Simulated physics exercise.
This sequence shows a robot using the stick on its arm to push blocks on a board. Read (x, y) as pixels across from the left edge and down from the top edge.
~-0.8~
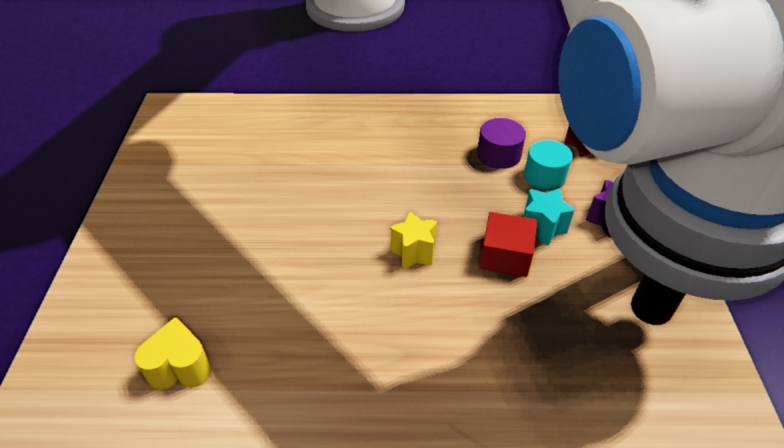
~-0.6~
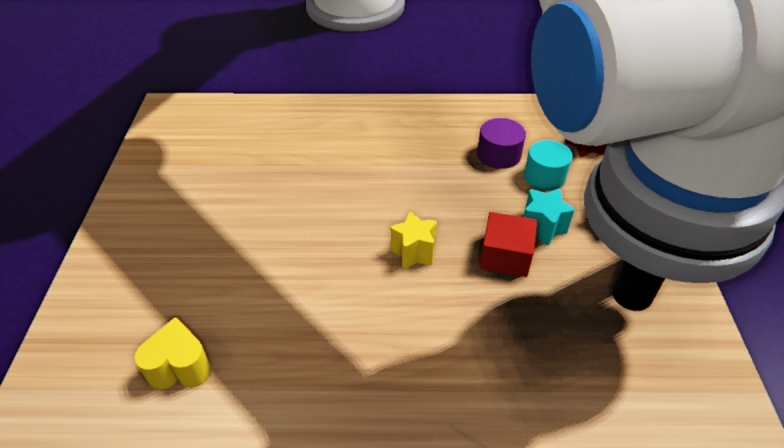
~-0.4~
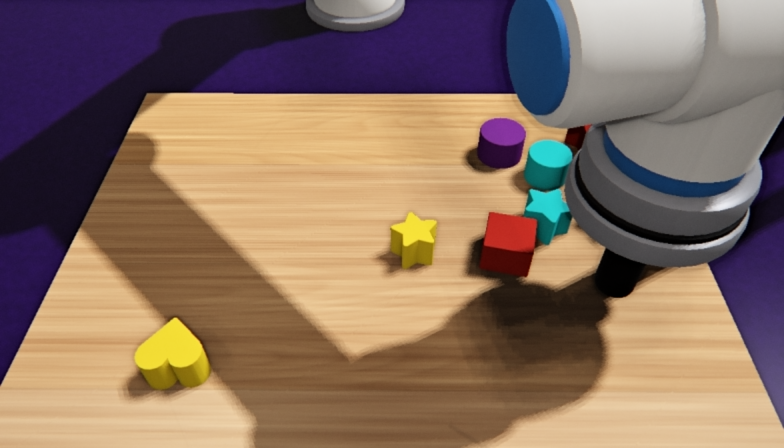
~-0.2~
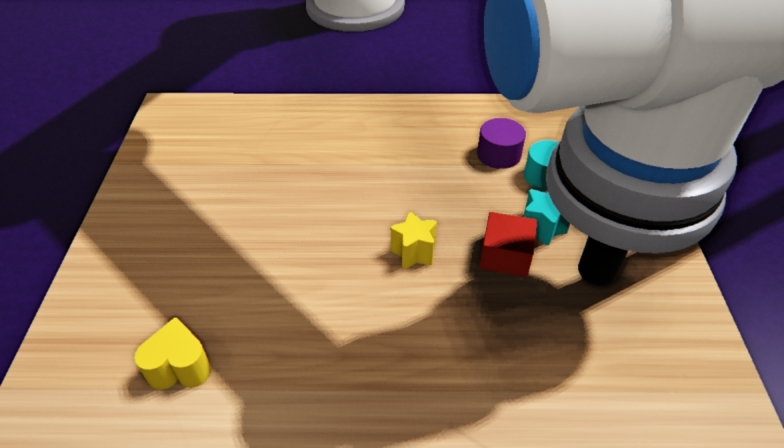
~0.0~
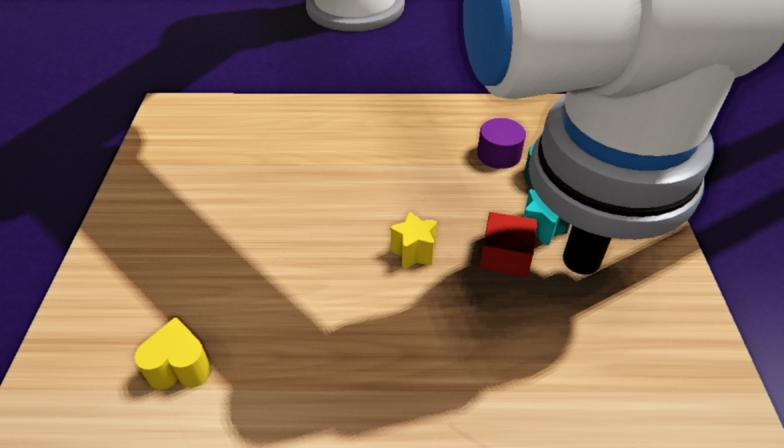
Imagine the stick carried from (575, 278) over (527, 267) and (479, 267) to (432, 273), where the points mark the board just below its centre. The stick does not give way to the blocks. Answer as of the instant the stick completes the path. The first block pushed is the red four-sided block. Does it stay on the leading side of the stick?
By then it is beside or behind the stick.
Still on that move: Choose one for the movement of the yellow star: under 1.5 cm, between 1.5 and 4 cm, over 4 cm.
Travel: Within 1.5 cm.
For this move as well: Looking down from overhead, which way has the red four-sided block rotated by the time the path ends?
Answer: With the clock.
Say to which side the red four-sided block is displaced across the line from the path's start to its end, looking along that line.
It is pushed towards the right-hand side.
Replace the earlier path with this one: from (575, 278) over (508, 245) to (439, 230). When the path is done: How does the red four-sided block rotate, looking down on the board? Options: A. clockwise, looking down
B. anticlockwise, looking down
That would be B.
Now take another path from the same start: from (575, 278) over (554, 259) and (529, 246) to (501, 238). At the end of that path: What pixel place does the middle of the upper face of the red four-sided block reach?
The red four-sided block ends near (470, 229).
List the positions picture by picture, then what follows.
Lower end of the stick (650, 310), tops of blocks, yellow star (415, 229), red four-sided block (511, 232), turquoise star (549, 203), in the first picture.
Stick (631, 297), blocks as before, in the second picture.
Stick (613, 284), blocks as before, in the third picture.
Stick (596, 273), blocks as before, in the fourth picture.
Stick (581, 262), yellow star (415, 229), red four-sided block (511, 232), turquoise star partly hidden, in the fifth picture.
What follows on the original path. One third of the way, stick (529, 251); red four-sided block (492, 225), turned 15° clockwise.
Two thirds of the way, stick (480, 251); red four-sided block (458, 215), turned 55° clockwise.
At the end, stick (433, 257); yellow star (403, 226); red four-sided block (455, 214), turned 65° clockwise; turquoise star not moved.
